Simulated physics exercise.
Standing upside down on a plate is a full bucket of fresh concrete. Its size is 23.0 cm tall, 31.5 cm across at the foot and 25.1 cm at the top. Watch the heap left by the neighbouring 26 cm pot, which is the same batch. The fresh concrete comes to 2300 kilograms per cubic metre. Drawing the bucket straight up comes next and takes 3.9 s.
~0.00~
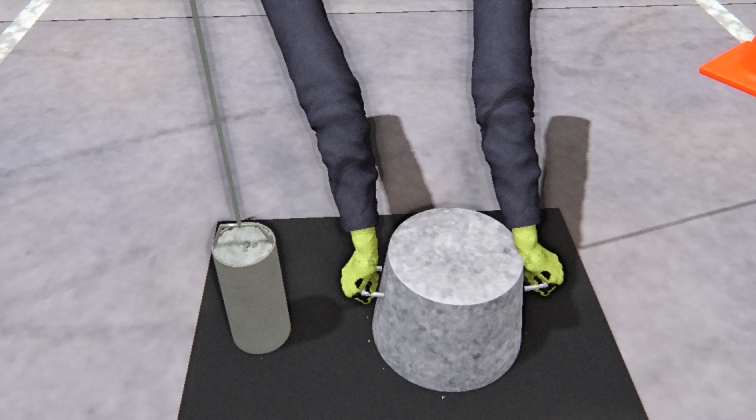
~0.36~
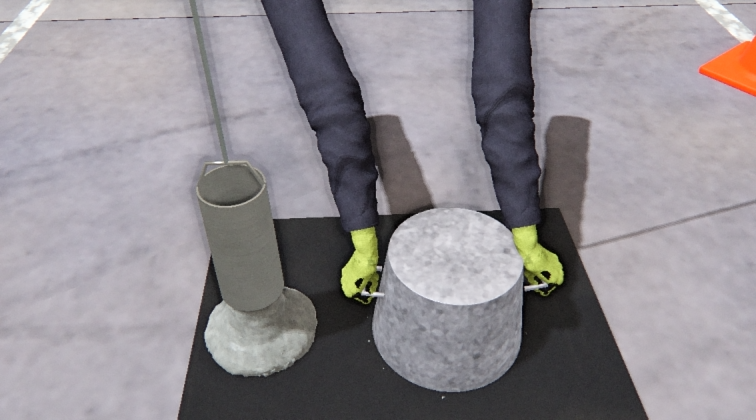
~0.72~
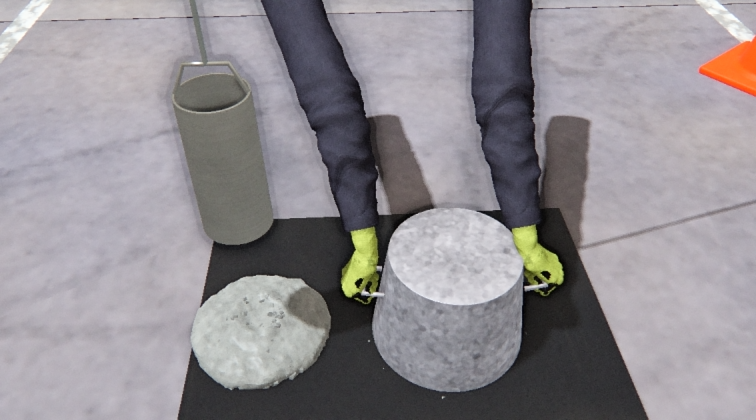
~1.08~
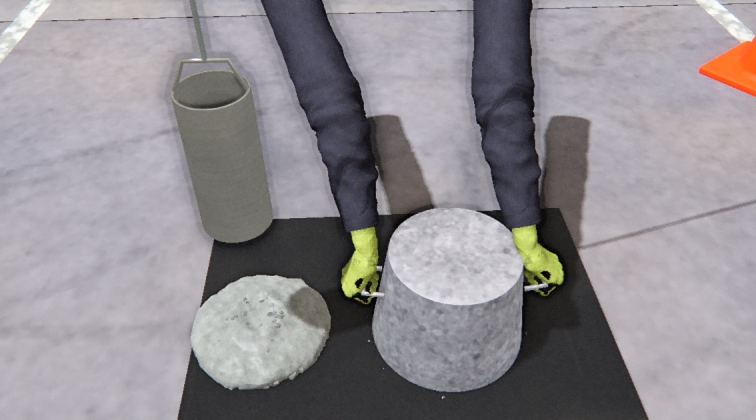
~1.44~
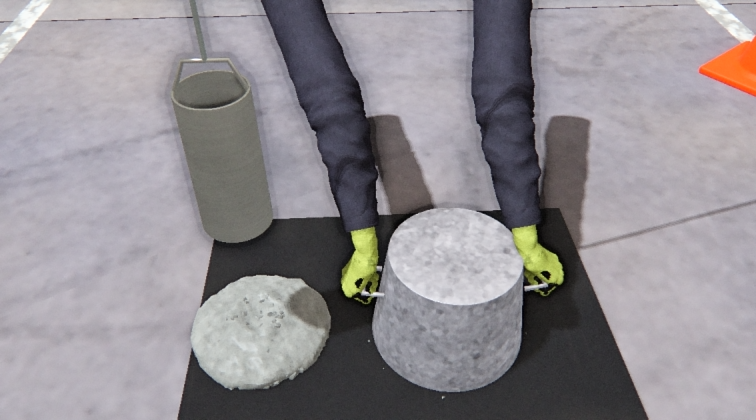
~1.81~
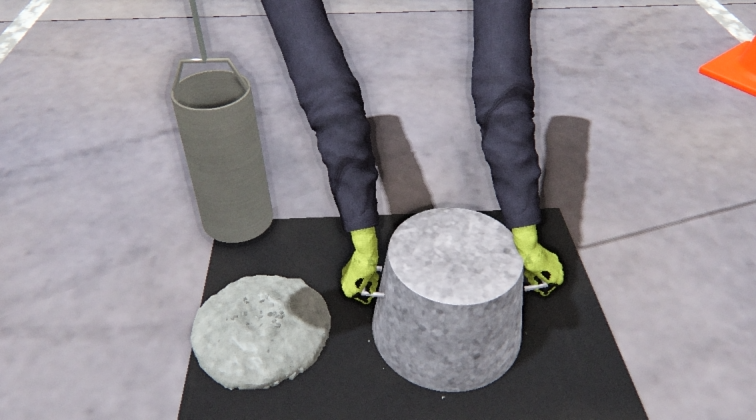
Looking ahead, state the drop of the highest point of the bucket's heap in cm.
Answer: Near 12 cm.
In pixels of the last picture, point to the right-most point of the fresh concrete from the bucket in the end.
I'd point to somewhere near (576, 349).
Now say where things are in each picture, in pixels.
The first picture shows middle of the pot's mouth at (244, 244), still down; middle of the bucket's top at (455, 253), not yet moved.
The second picture shows middle of the pot's mouth at (231, 186), raised 14 cm; the pot's heap 12 cm high and 24 cm wide, top at (254, 294); middle of the bucket's top at (455, 253), not yet moved.
The third picture shows middle of the pot's mouth at (212, 94), raised 33 cm; the pot's heap 6.3 cm high and 29 cm wide, top at (258, 313); middle of the bucket's top at (455, 253), not yet moved.
The fourth picture shows middle of the pot's mouth at (211, 91), raised 33 cm; the pot's heap 6.3 cm high and 30 cm wide, top at (258, 313); middle of the bucket's top at (455, 253), not yet moved.
The fifth picture shows middle of the pot's mouth at (211, 91), raised 33 cm; the pot's heap 6.3 cm high and 30 cm wide, top at (258, 313); middle of the bucket's top at (455, 253), not yet moved.
The sixth picture shows middle of the pot's mouth at (211, 91), raised 33 cm; the pot's heap 6.3 cm high and 30 cm wide, top at (258, 313); middle of the bucket's top at (455, 253), not yet moved.
After 2.8 s, the bucket is up 5.6 cm; the fresh concrete has come down 5.6 cm to 17 cm and is 45 cm wide.
After 3.8 s, the bucket is up 15 cm; the fresh concrete has come down 12 cm to 11 cm and is 55 cm wide.
After 4.7 s, the bucket is up 23 cm; the fresh concrete has come down 12 cm to 11 cm and is 55 cm wide.
After 5.9 s, the bucket is clear; the fresh concrete has come down 12 cm to 11 cm and is 55 cm wide.
After 6.4 s, at rest, the bucket is clear; the fresh concrete has come down 12 cm to 11 cm and is 55 cm wide.
